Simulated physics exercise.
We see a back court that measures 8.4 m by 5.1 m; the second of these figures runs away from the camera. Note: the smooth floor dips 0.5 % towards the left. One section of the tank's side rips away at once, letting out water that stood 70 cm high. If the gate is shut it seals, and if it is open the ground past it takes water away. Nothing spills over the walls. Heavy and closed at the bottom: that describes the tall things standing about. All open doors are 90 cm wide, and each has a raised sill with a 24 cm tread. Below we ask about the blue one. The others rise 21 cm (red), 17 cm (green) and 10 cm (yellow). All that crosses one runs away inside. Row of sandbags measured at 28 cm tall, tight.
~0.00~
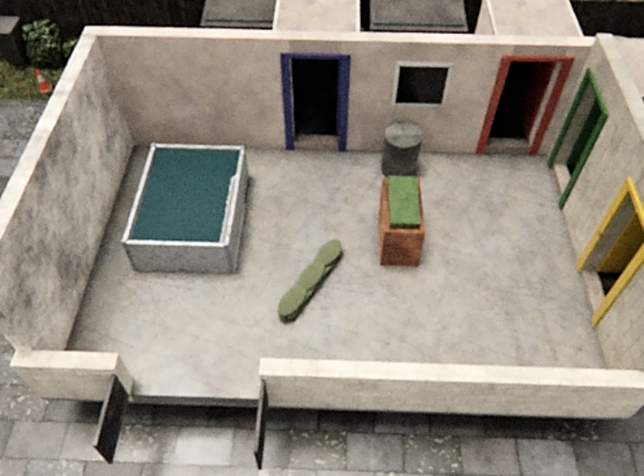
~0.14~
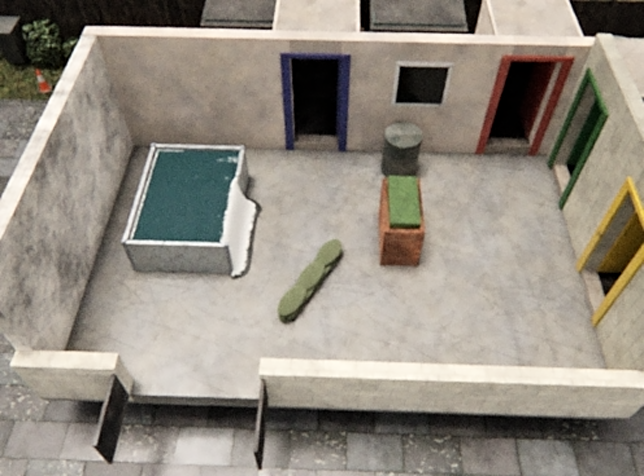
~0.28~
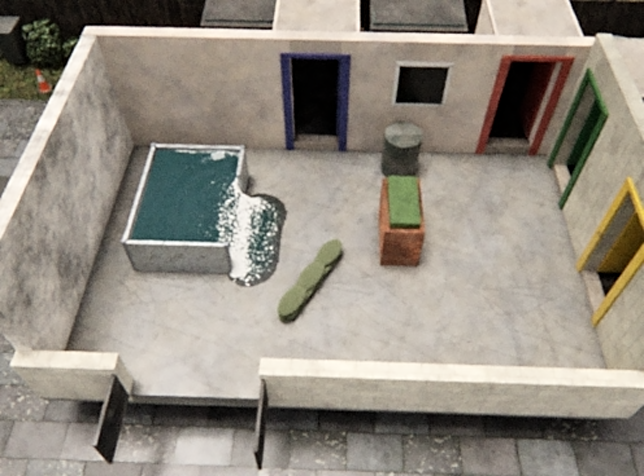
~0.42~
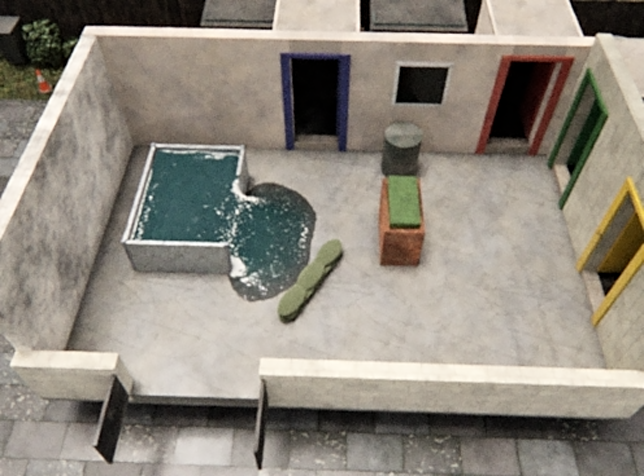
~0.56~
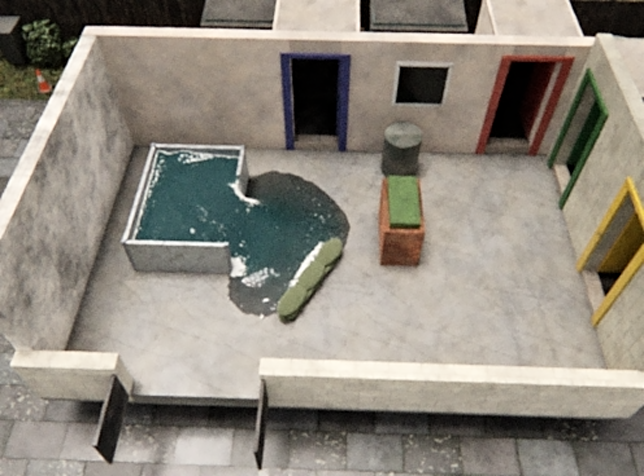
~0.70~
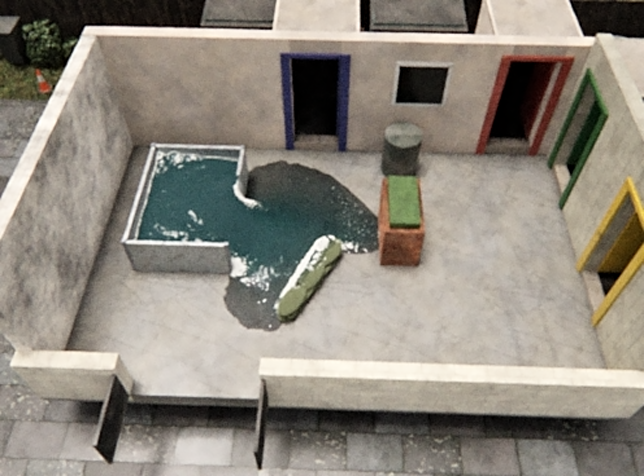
Dark teal water sits still in a pale rectangular tank on the left of a walled court, then bursts through the tank's right side in a white, foaming rush. It fans out across the smooth floor, wraps around the green sandbag row, and spreads to the brick block with the green top.
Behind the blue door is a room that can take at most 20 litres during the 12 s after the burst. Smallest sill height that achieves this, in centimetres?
10.5 cm.
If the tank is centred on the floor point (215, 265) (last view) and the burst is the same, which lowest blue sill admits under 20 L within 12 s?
New minimum height: Approx. 17 cm.
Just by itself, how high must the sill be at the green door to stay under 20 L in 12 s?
At the green door you'd want roughly 9.5 cm.
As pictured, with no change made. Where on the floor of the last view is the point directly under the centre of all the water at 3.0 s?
Around (302, 229).
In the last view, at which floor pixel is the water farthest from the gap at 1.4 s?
Somewhere near the pixel (458, 193).
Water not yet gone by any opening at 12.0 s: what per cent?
About 78 per cent.
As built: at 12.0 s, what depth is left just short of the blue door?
It comes to about 3.5 centimetres deep.
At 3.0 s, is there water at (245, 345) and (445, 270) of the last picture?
Note: Point one reached; point two not yet reached.
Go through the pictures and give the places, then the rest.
In the first picture, the tank at (188, 195) is whole and still, 70 cm deep; the blue door at (316, 111) is dry.
In the second picture, the front is at (246, 268), 0.3 m from the gap at (235, 228); 0.3 m2 of floor is wet, 70 cm left at the back.
In the third picture, the gap is at (235, 229), the front 0.8 m out at (282, 216); the back of the tank holds 70 cm.
In the fourth picture, water pours out at (235, 229) and has run 1.3 m, to (311, 226); about 9 cm deep outside, 63 cm at the back.
In the fifth picture, the front is at (344, 235), 1.9 m from the gap at (235, 229); 4.0 m2 of floor is wet, 60 cm left at the back.
In the sixth picture, water pours out at (235, 229) and has run 2.5 m, to (377, 244); about 7 cm deep outside, 59 cm at the back; 0.7 m in a straight line remain to the blue door at (316, 111).
After 1.4 s water covers 25 % of the floor, deepest (47 cm) near (312, 267); 5 cm at the blue door, 0 litres in over its 18 cm sill.
After 3.0 s water covers 60 % of the floor, deepest (33 cm) near (363, 152); 10 cm at the blue door, 0 litres in over its 18 cm sill.
After 12.0 s water covers 95 % of the floor, deepest (8 cm) near (310, 302); 4 cm at the blue door, 1 litre in over its 18 cm sill.
At the blue door as built, the water arrived by 1.1 s and peaked near 15 cm at 4.0 s.
With a sill of 9.5 cm, 27 litres would have come in within the 12 s; with 12.5 cm, 10 litres. So under 20 litres takes about 10.5 cm.
